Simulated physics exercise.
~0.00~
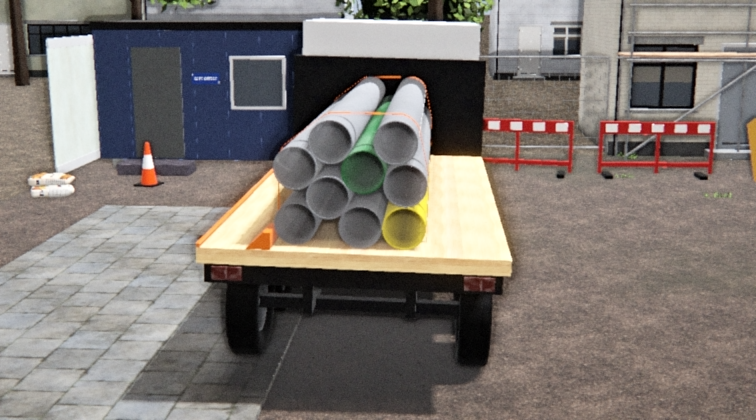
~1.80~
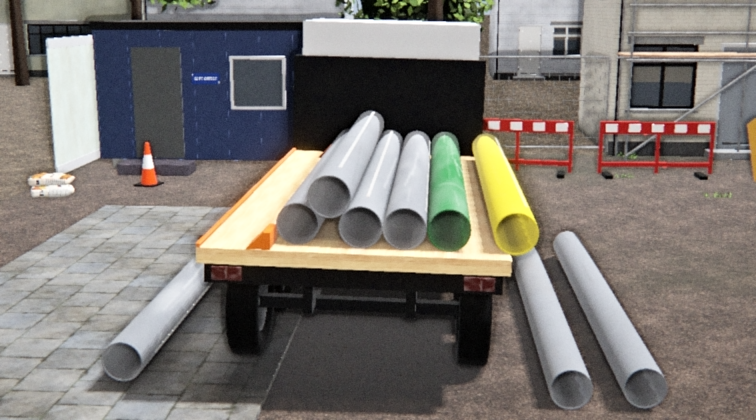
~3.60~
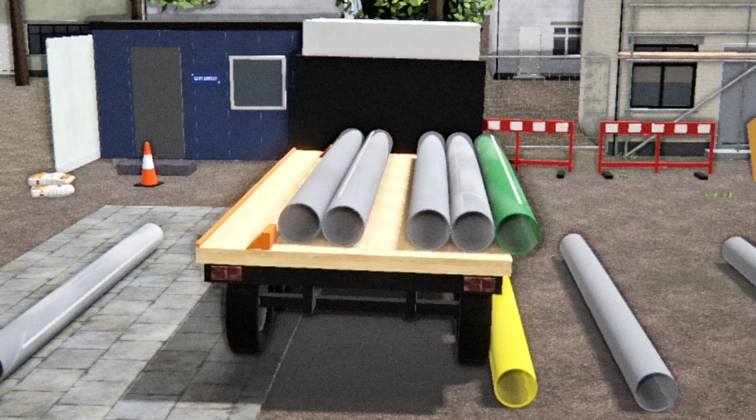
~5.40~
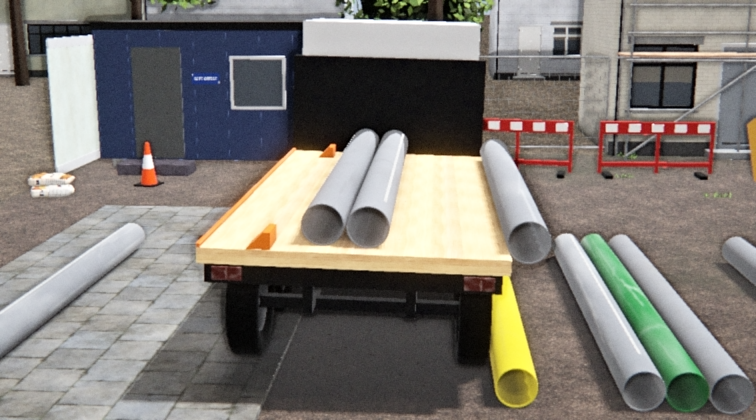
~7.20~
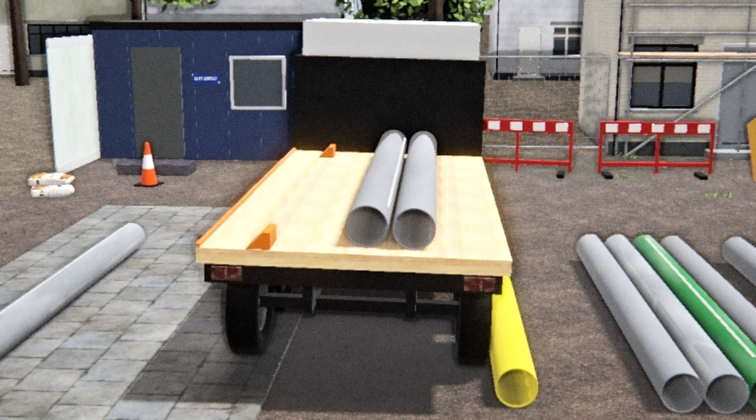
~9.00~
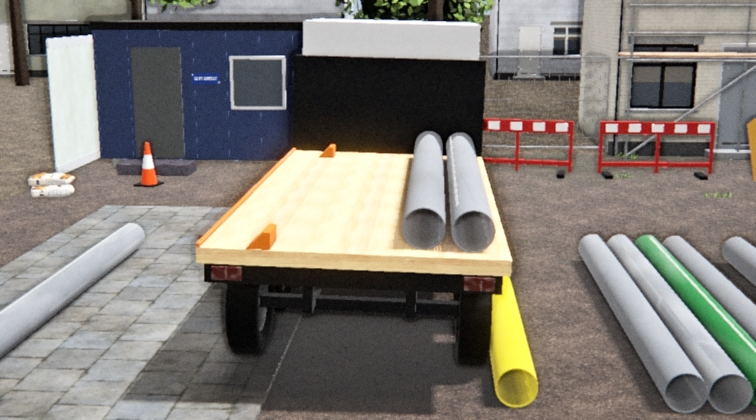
Stacked grey, green and yellow pipes collapsing on a flatbed, most rolling off onto the ground, two grey ones remaining aboard.
